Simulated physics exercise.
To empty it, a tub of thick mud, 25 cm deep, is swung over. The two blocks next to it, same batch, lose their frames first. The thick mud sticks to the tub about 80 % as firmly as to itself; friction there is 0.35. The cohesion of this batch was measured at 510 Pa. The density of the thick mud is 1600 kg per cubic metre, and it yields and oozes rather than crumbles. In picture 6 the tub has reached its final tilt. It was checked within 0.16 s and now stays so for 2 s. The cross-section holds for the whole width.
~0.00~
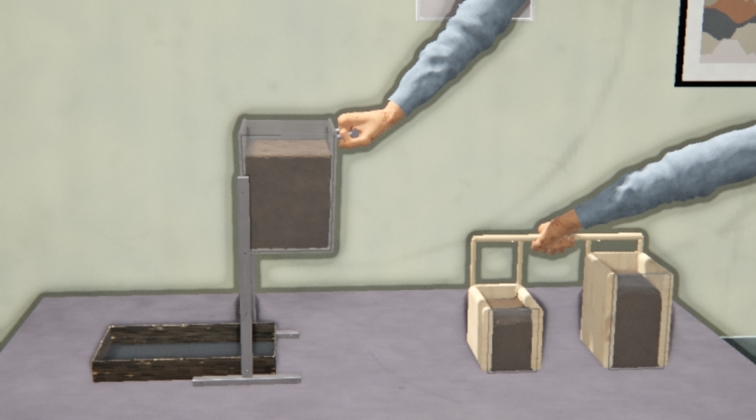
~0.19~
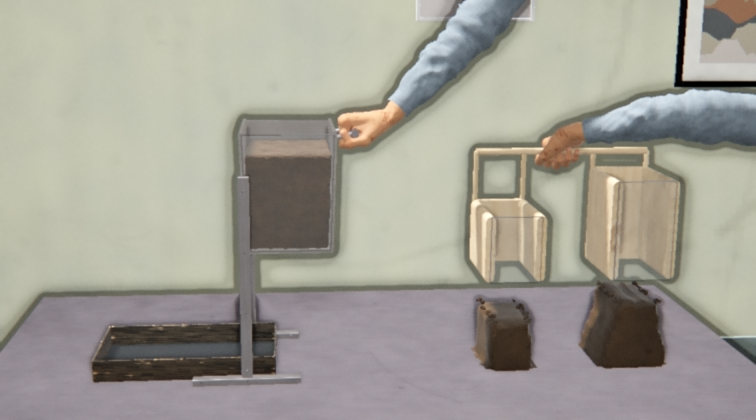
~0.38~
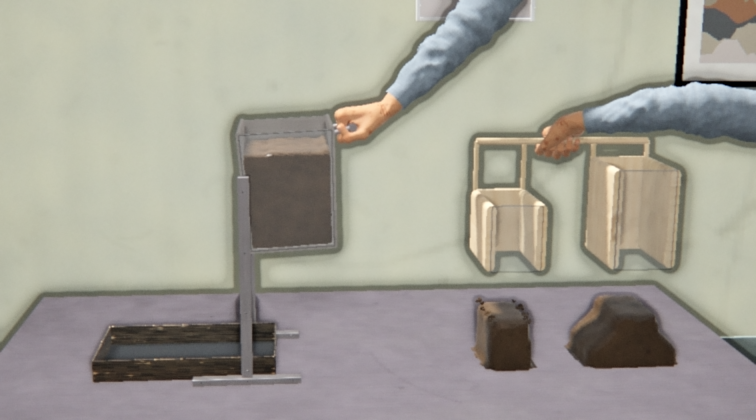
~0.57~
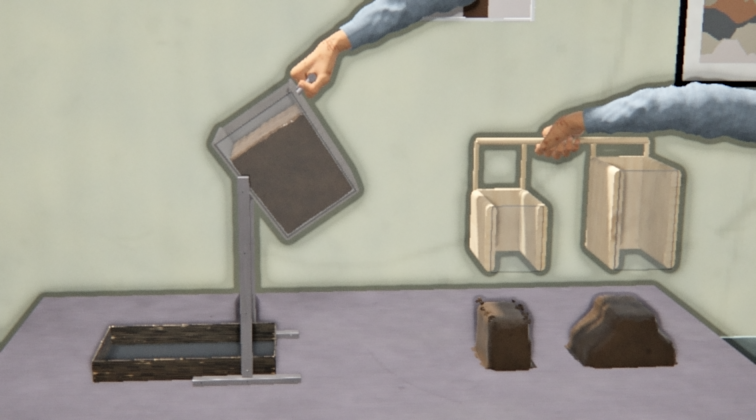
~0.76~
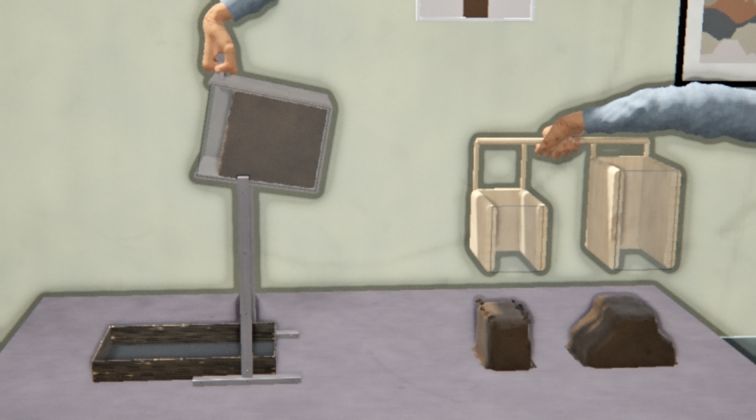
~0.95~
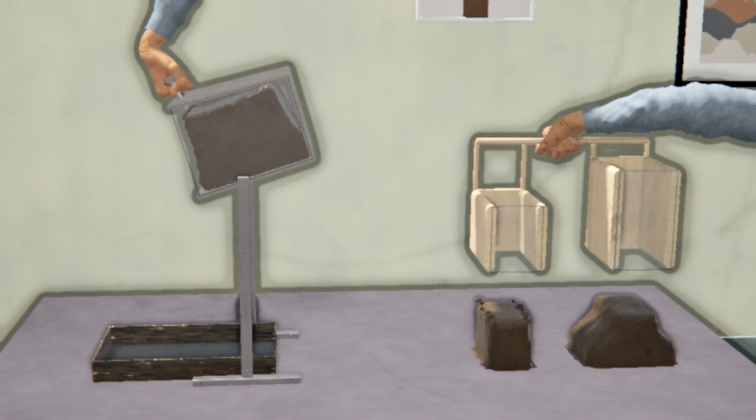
A hand lifted two wooden molds off two dark mud blocks, and the taller block slumped into a low mound; then another hand swung a clear tub of thick mud over to the left.
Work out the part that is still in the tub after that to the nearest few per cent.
The part that is still in the tub after that is near 30 %.
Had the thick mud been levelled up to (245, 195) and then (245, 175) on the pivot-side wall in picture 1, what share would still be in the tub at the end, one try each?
In that order: 50 %, 35 %.
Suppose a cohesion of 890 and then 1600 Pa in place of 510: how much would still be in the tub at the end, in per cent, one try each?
In that order: 50 %, 100 %.
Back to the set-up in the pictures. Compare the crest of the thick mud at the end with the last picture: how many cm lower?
About 13 cm.
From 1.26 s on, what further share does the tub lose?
Near 10 %.
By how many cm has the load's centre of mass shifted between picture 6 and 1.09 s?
Roughly 7 cm.
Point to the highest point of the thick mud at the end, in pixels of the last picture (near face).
Near (268, 148).
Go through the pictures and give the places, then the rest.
Handle-side rim at (333, 134), tilt 0 degrees; crest of the thick mud at (323, 155); block heights 12 cm, 19 cm (left to right), in the first frame.
Handle-side rim at (333, 134), tilt 0 degrees; crest of the thick mud at (323, 155); block heights 12 cm, 16 cm (left to right), in the second frame.
Handle-side rim at (330, 129), tilt 3 degrees; crest of the thick mud at (321, 152); block heights 12 cm, 13 cm (left to right), in the third frame.
Handle-side rim at (289, 92), tilt 35 degrees; crest of the thick mud at (298, 115); block heights 12 cm, 13 cm (left to right), in the fourth frame.
Handle-side rim at (210, 85), tilt 80 degrees; crest of the thick mud at (241, 93); block heights 12 cm, 13 cm (left to right), in the fifth frame.
Handle-side rim at (170, 109), tilt 106 degrees; crest of the thick mud at (272, 88); block heights 12 cm, 13 cm (left to right), in the sixth frame.
After 1.09 s, the tub is at 106 degrees and holds 74 %.
After 1.26 s, the tub is at 106 degrees and holds 41 %.
After 1.43 s, the tub is at 106 degrees and holds 32 %.
After 1.60 s, the tub is at 106 degrees and holds 30 %.
After 2.95 s, the tub is at 106 degrees and holds 30 %.
